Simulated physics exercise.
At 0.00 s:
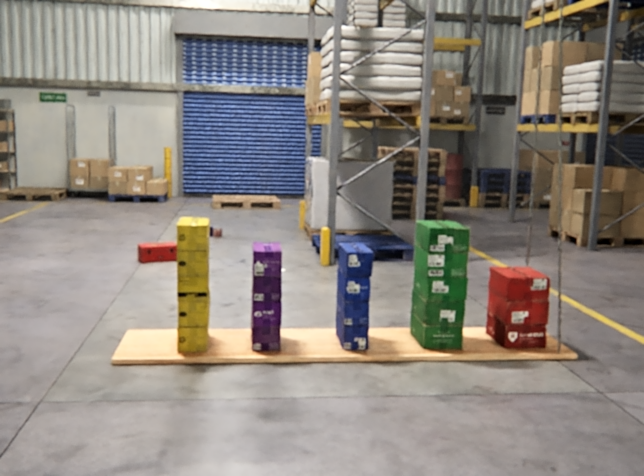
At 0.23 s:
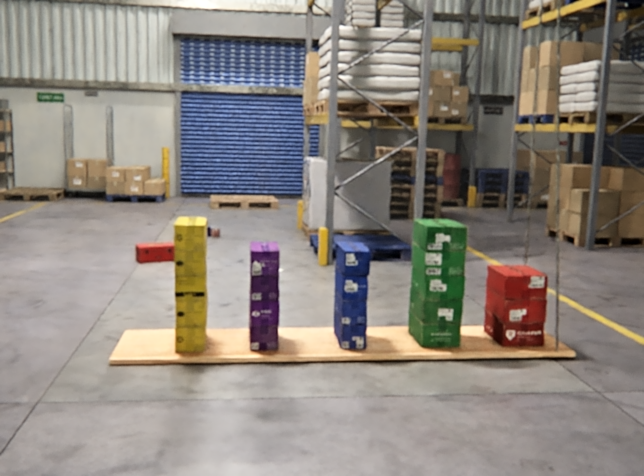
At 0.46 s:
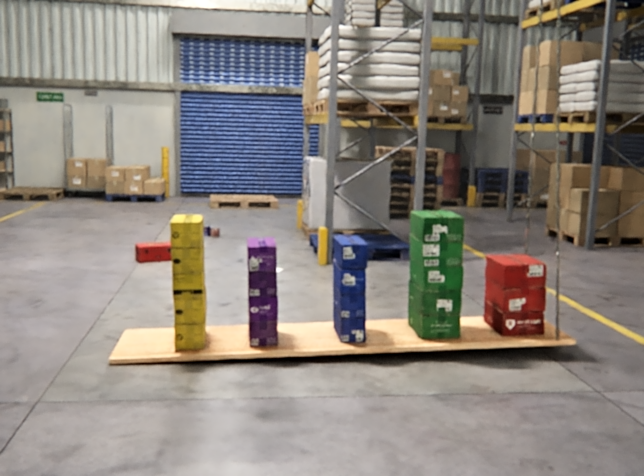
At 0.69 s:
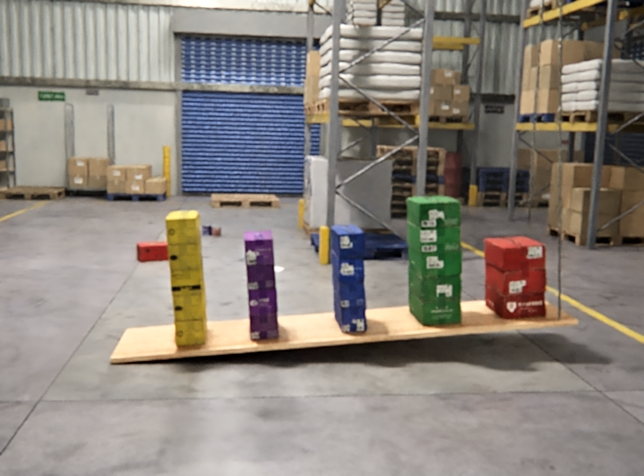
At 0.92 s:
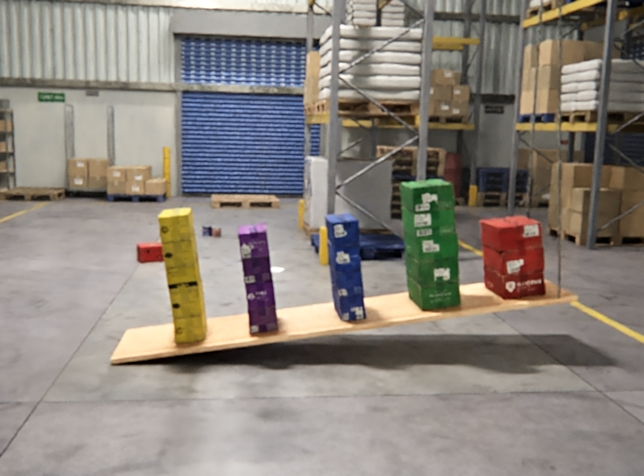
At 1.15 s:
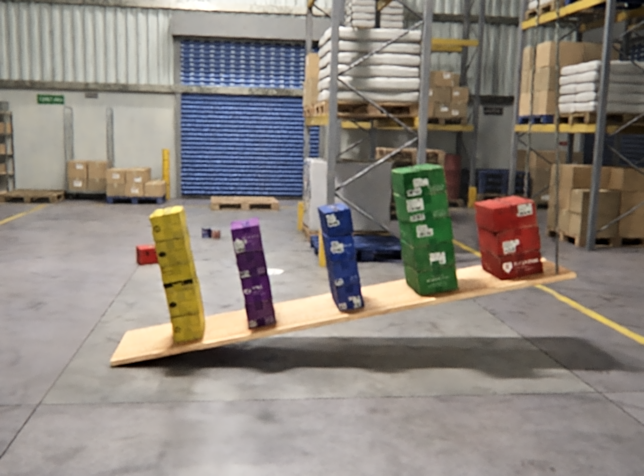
A wooden board carrying five columns of coloured parcels rises at its right end, slanting leftward.
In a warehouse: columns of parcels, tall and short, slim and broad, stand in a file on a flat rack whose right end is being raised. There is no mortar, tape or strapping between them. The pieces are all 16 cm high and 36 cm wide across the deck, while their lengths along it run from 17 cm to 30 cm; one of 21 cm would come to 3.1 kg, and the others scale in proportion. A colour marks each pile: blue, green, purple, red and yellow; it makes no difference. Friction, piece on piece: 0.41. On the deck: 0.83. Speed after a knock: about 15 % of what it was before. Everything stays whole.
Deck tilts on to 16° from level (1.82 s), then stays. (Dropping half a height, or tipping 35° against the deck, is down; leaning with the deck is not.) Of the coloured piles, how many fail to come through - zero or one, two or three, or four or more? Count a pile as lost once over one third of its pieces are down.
The number that fail is two or three.
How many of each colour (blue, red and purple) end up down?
For blue the count is 4, for red it's 0, and for purple it's 4.
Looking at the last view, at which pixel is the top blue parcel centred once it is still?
I'd point at about (178, 281).
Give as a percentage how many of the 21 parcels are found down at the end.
It works out at roughly 60 per cent.
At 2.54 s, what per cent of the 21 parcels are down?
60 percent by then.
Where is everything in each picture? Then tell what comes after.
In the first picture (we follow the side turned to the camera; leans and shifts are taken against what carries them), middle of the deck's edge (354, 359) slope 0°; top blue parcel (360, 265); top yellow parcel (192, 238); no piece has moved.
In the second picture, middle of the deck's edge (352, 358) slope 0°; top yellow parcel (189, 238).
In the third picture, middle of the deck's edge (352, 352) slope 2°; top purple parcel (262, 259).
In the fourth picture, middle of the deck's edge (353, 341) slope 4°; top yellow parcel (182, 231).
In the fifth picture, middle of the deck's edge (353, 329) slope 7°; top yellow parcel (175, 228).
In the sixth picture, middle of the deck's edge (351, 318) slope 11°; top purple parcel (247, 240); top yellow parcel (167, 227); no piece has moved.
Around 1.38 s, slope 13°; none of the 21 parcels down.
Around 2.10 s, slope 16°; none of the 21 parcels down, 13 disturbed; top yellow parcel tipped 29°; top blue parcel tipped 22°.
Around 2.54 s, slope 16°; 13 of the 21 parcels down; top yellow parcel on its side; top blue parcel tipped 36°, 28 cm lower.
Finally (3.5 s), slope 16°; 13 of the 21 parcels down; top purple parcel upside down; top blue parcel on its side. Wrecked, blue, purple and yellow. Seen by the last camera, middles, top purple parcel near (58, 310), top blue parcel near (179, 281).
